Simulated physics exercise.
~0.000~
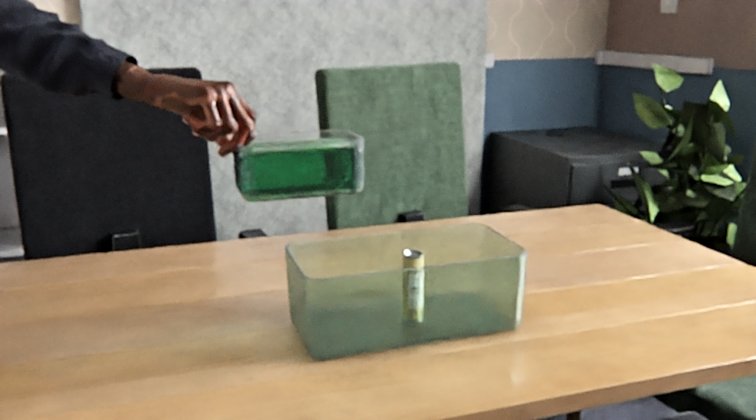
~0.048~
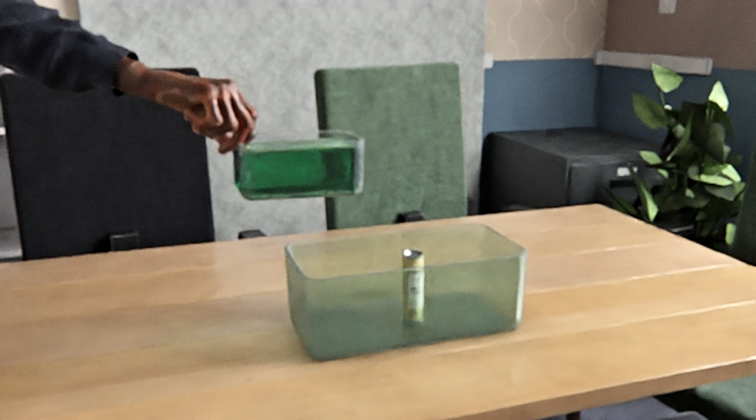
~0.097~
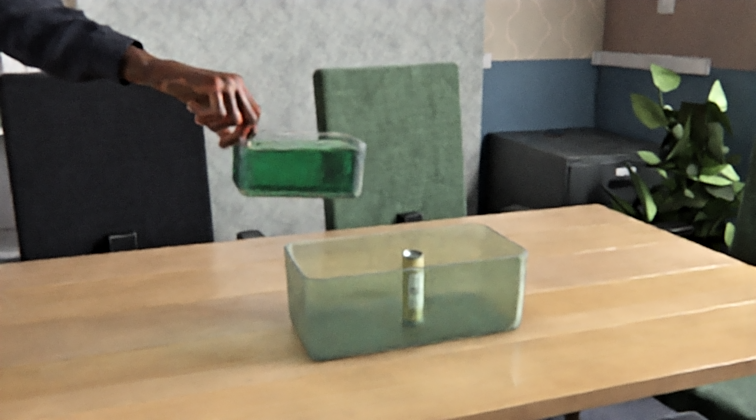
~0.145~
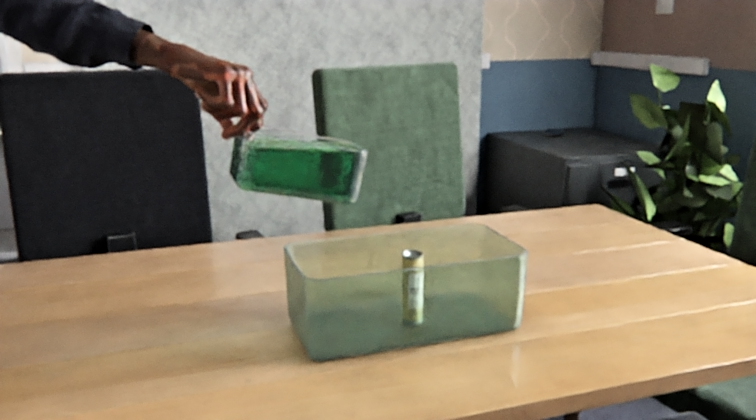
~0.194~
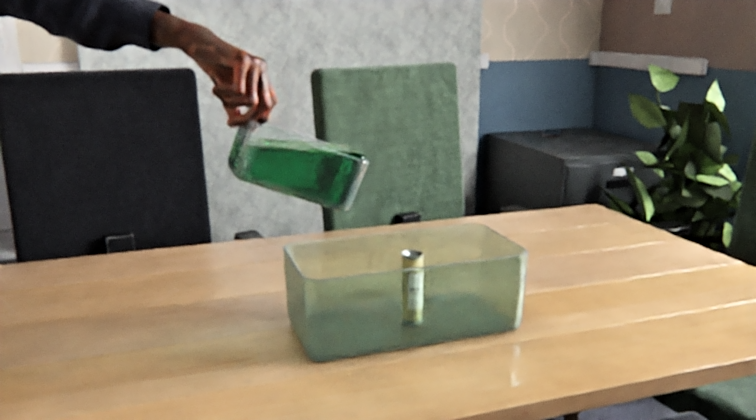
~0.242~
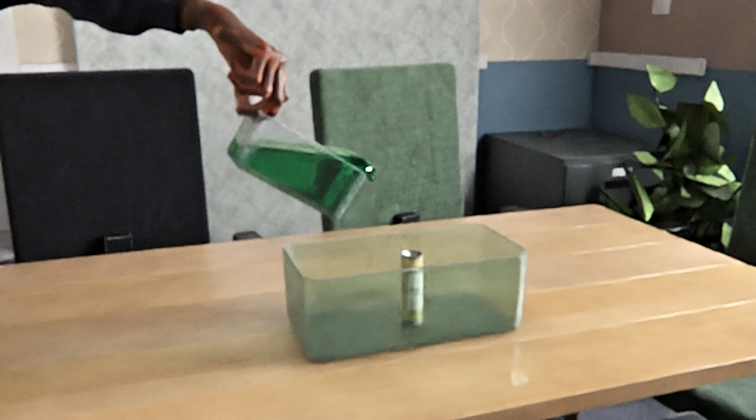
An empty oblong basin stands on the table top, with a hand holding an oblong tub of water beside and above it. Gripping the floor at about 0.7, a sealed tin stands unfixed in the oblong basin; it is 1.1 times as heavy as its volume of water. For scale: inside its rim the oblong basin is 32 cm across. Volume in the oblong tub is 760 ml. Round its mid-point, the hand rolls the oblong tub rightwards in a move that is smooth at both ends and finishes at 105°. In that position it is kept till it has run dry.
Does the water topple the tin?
It is upset.
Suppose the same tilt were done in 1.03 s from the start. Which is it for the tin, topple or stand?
Result: Tin upright.
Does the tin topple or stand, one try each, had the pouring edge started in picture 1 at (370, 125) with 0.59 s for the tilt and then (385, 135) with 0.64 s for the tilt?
First it stays on its base; then it stays on its base.
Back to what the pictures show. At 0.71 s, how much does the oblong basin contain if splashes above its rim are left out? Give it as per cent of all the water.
The share is close to 94 percent.
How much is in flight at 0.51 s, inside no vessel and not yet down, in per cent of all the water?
Estimate: Some 36 % of the total.
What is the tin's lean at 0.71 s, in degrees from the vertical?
10°.
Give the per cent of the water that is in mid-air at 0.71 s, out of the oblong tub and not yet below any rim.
Airborne fraction: Approx. 3 %.
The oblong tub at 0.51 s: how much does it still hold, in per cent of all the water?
Fraction remaining: Approx. 16 per cent.
Then, 0.51 s in, the tilt is 95° and 15 per cent is still to pour; the tin stands where it began.
Then, 0.71 s in, the tilt is 105° and 3 per cent is still to pour; the tin leans 11°.
Then, 0.92 s in, the tilt is 105° and 0 per cent is still to pour; the tin leans 17°.
Then, 1.14 s in, the tilt is 105° and 0 per cent is still to pour; the tin leans 54°.
Finally, the tin lies on its side.
